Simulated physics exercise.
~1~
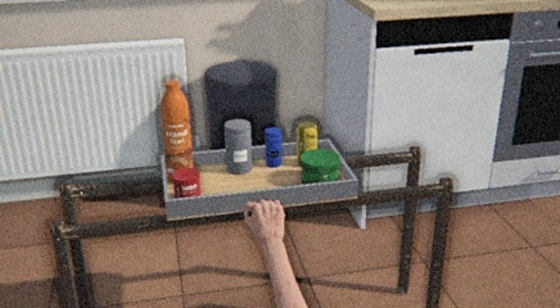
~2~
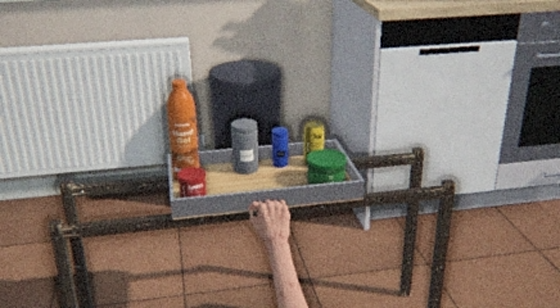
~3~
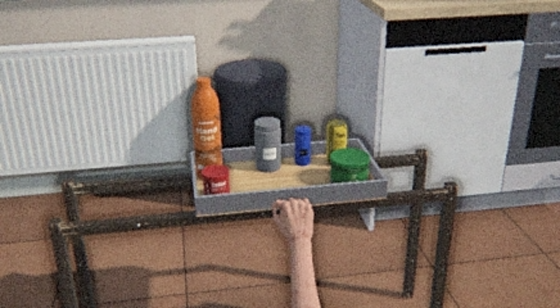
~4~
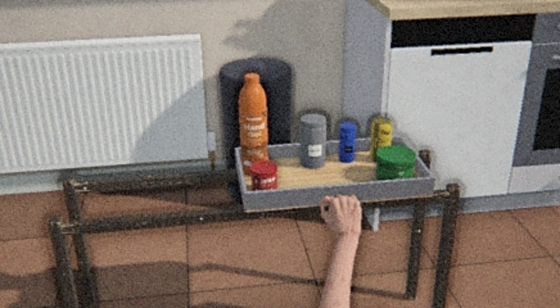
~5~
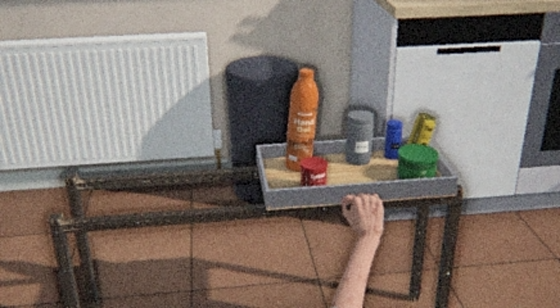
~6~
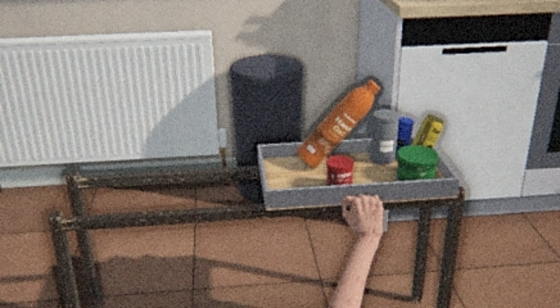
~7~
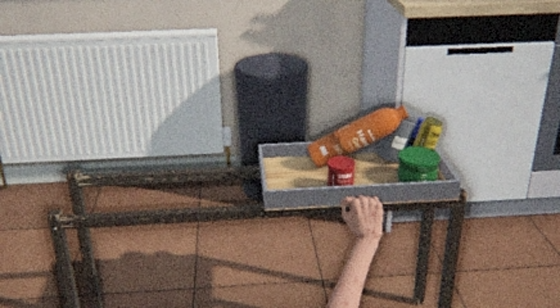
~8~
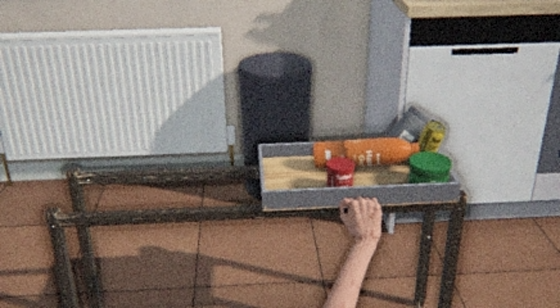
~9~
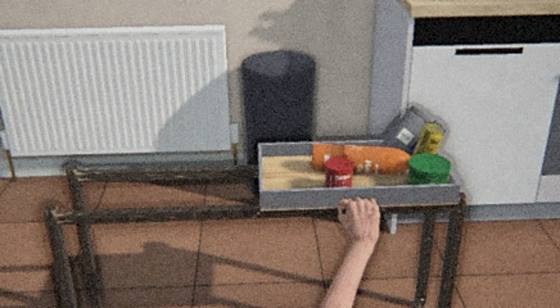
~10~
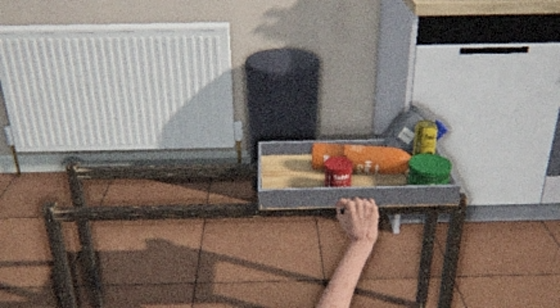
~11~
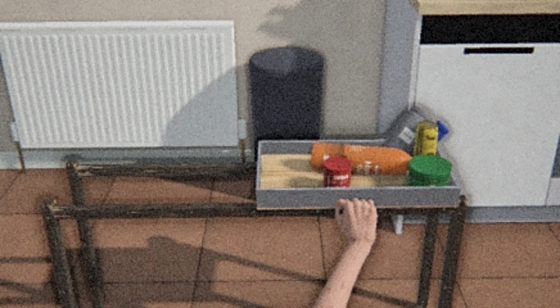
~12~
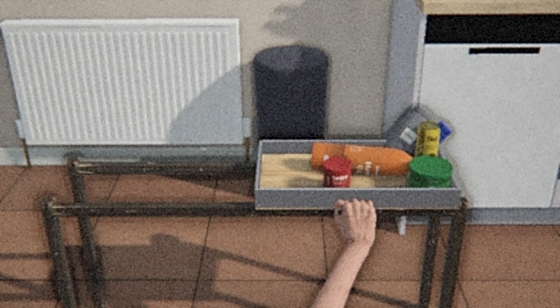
In a kitchen with a terracotta tile floor, seen from slightly above, a shallow grey tray sits on a dark metal frame before a white radiator, a dark bin and white cabinets. It holds an orange bottle and red tin at left, a grey jar in the middle, and a blue shaker, yellow can and green tub at right. A hand at the front edge moves the tray rightward until it stops. The orange bottle topples right, and the grey jar and blue shaker tip over. Finally the bottle lies inside the tray, the jar and shaker lean at the back right corner beside the upright yellow can, and the red tin and green tub stay upright.
